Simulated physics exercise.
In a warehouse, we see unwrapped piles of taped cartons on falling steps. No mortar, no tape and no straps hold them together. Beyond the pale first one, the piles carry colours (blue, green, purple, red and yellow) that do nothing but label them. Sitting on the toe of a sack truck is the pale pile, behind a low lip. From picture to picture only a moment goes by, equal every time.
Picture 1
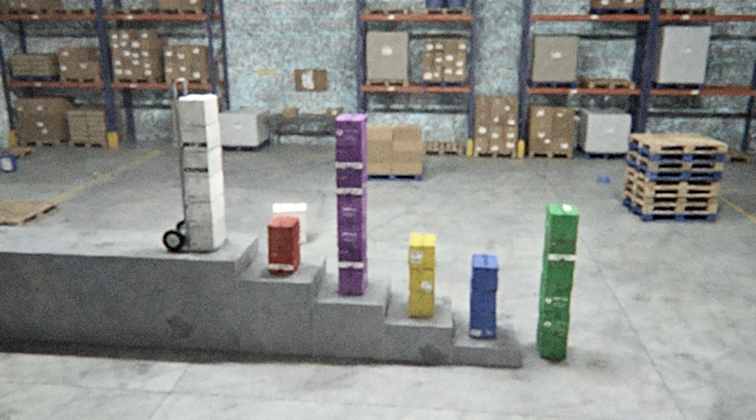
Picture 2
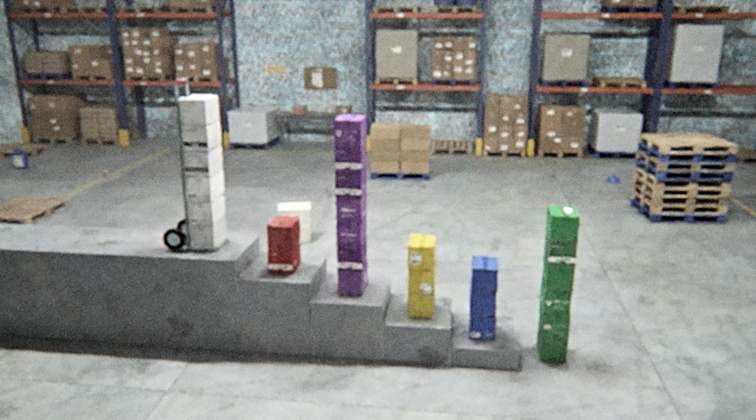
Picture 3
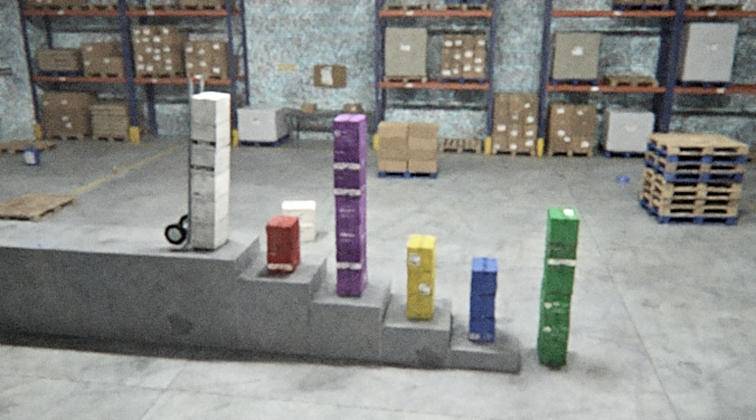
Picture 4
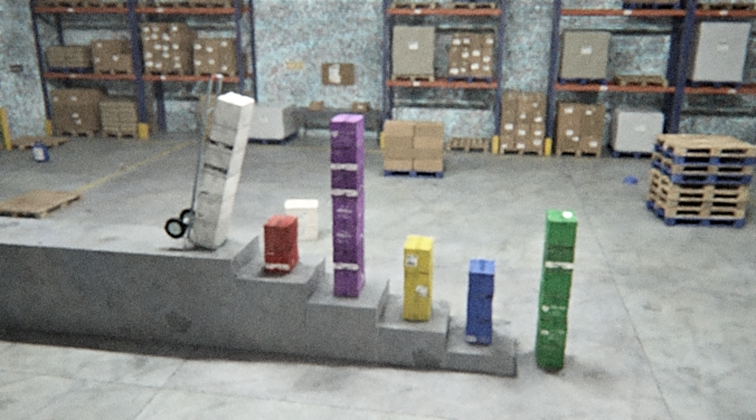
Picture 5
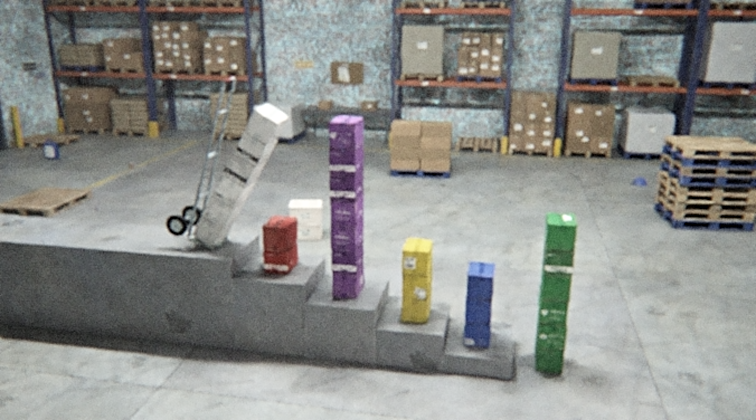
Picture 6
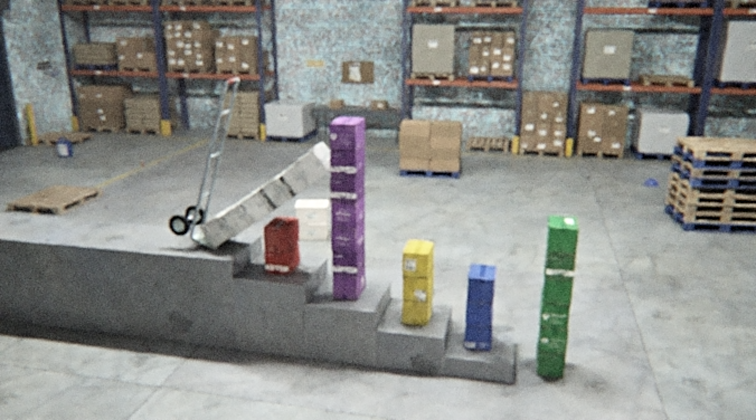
A tall pale stack of cartons on a hand truck leaned right, slowly then steeply, coming away from the frame and over the red stack toward the purple one, while the coloured stacks stayed standing.
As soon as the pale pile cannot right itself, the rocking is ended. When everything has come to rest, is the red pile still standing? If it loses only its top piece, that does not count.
Yes.
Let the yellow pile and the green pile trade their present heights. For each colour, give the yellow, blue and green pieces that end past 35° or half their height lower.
The result reads yellow 5, then blue 3, then green 2.
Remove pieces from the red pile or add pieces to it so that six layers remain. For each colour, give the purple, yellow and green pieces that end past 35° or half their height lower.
Going pile by pile: Purple 7, yellow 2, green 6.
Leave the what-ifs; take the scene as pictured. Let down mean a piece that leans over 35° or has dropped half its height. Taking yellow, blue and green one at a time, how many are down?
Result per colour: Yellow = 1, blue = 1, green = 6.
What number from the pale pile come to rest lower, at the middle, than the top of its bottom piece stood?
Of the pale pieces, the number is 5.
Soon after the last picture, 6 of the pale pile down; none of the 2 red cartons down (1 of 21 in all colours); top red carton unmoved; top purple carton leaning steeply, about its own height lower.
A little later, 6 of the pale pile down; none of the 2 red cartons down (7 of 21 in all colours); top red carton unmoved; top purple carton on its side.
Later still, 6 of the pale pile down; none of the 2 red cartons down (15 of 21 in all colours); top red carton unmoved; top blue carton upside down.
At rest, 6 of the pale pile down; none of the 2 red cartons down (15 of 21 in all colours); top red carton unmoved; top blue carton upside down. As the last picture would show them, middles, top red carton near (283, 234), top blue carton near (551, 330).
